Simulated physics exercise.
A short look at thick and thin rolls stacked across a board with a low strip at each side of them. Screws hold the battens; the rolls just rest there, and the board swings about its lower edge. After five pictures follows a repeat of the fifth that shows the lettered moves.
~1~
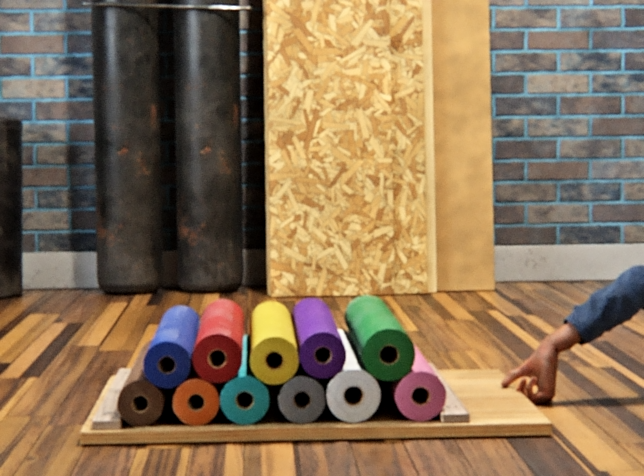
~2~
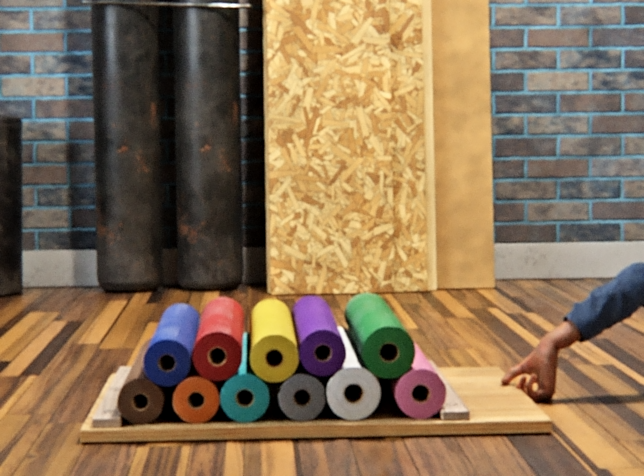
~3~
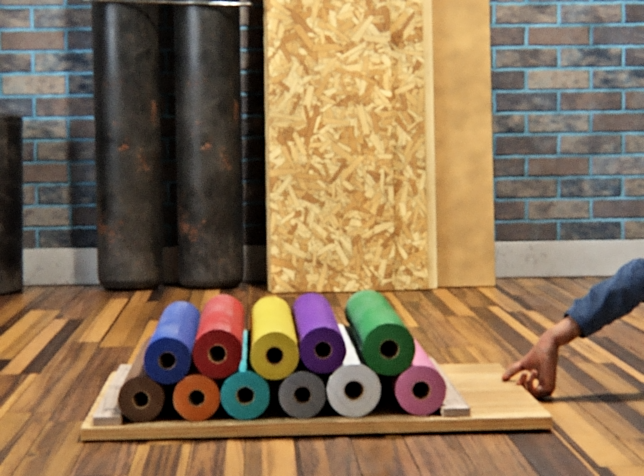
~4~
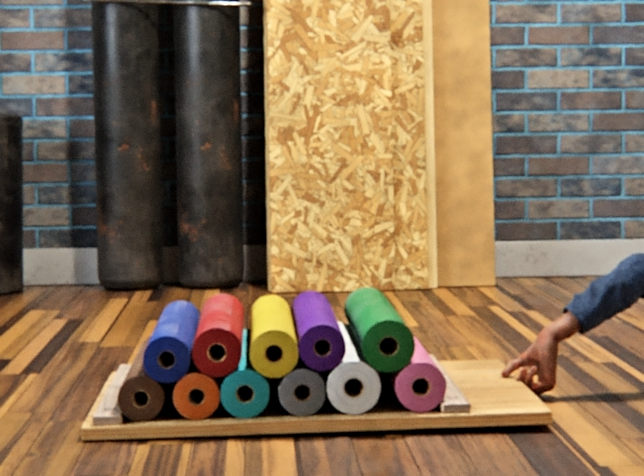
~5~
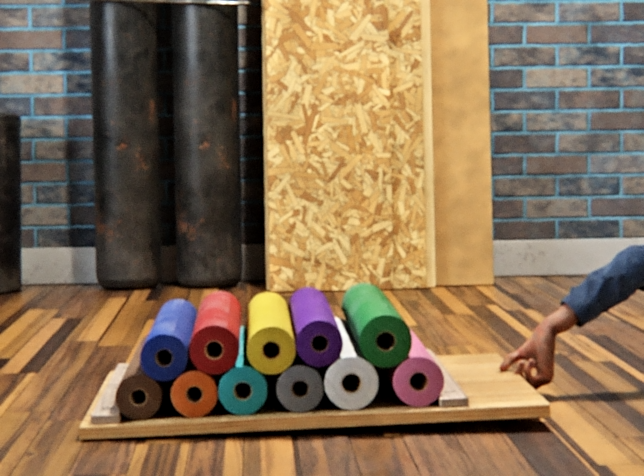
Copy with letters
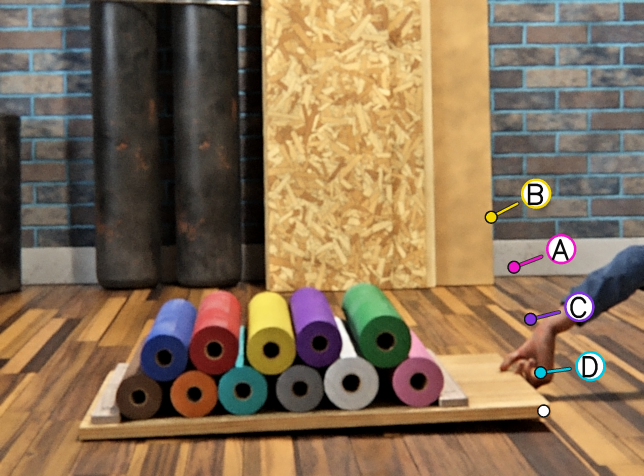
Eleven coloured rolls lie stacked in two rows on a pale board on a wood-plank floor, seen from the front at a low level before a blue-jointed brick wall. Blue, red, yellow, purple and green rest above brown, orange, teal, grey, white and pink, with dark cylinders and tall wooden panels behind. A hand at right lifts the board's right end slightly, the rolls moving with it, while the view stays nearly still.
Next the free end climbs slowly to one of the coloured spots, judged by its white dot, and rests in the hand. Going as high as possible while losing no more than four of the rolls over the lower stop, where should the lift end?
Raise it to A.
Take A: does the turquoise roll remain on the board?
Yes, with A.
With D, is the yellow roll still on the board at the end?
Yes.
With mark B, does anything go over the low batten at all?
At B: Yes.
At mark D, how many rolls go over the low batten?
With D, none.
On the copy, A at (514, 267); B at (491, 217); C at (531, 319); D at (541, 373); the white dot at (544, 411).
On A. First, board at 14°.
Then, board at 20°.
Finally, board at 20°, one over the low batten (blue).
By contrast, B eleven over the low batten; C none over the low batten; D none over the low batten.
